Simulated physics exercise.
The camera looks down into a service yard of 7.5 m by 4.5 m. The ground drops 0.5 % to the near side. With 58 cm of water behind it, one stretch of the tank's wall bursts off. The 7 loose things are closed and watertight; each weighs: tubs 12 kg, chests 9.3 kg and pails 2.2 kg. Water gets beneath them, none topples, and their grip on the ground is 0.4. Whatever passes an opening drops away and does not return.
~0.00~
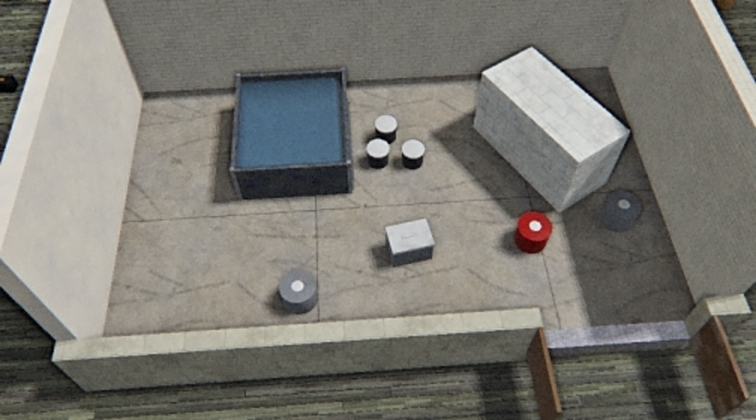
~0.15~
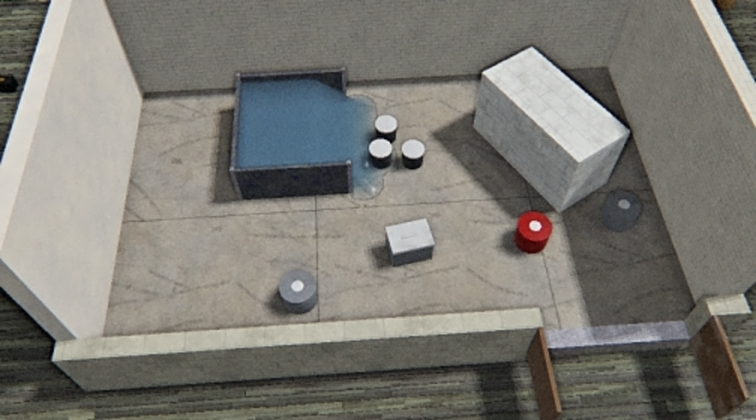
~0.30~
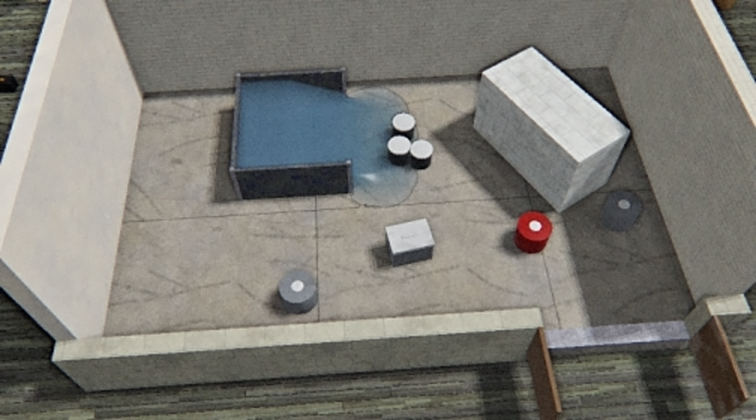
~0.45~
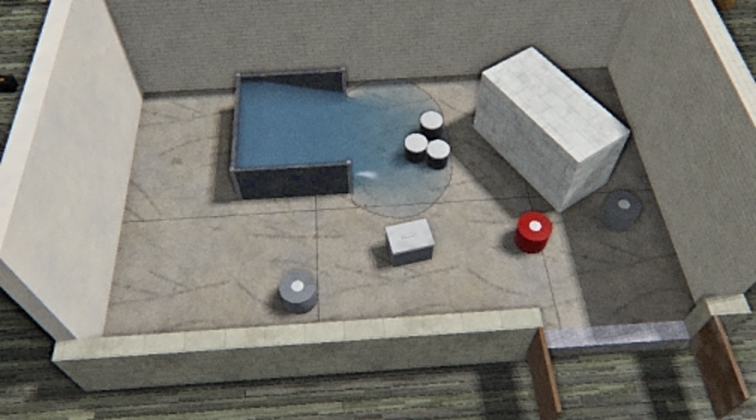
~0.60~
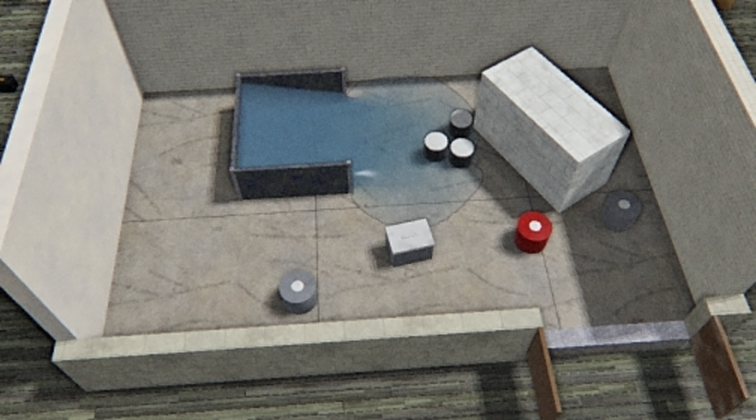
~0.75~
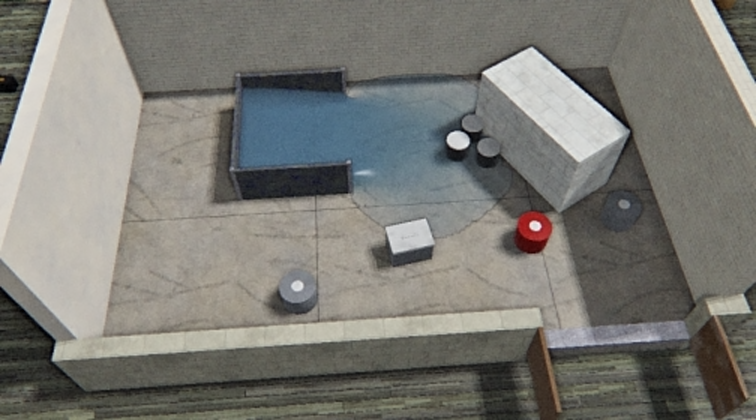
In a walled yard, water spills from an open-sided tank and pushes three small pails right.
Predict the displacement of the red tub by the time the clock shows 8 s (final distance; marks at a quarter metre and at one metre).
The red tub travels far.
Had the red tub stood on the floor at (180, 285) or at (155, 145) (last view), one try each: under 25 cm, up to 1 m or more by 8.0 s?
In turn: It stays put; it holds its place.
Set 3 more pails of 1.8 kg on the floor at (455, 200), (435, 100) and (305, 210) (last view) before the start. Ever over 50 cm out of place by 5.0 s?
In turn: Over, more, under.
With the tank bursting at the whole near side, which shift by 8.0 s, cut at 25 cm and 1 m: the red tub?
In that case the red tub slides a little.
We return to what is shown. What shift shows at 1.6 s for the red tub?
About 10 cm.
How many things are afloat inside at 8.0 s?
I count 0.
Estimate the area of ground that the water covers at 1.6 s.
Some 13 m2.
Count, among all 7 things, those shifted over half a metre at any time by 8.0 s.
5 of them.
After 1.6 s the red tub is near (544, 233), 0.1 m from its start, aground; 0 of 7 are out; 3 afloat.
After 3.6 s the red tub has gone out; 4 of 7 are out; 0 afloat.
After 5.6 s the red tub has gone out; 4 of 7 are out; 0 afloat.
After 8.0 s the red tub has gone out; 4 of 7 are out; 0 afloat.
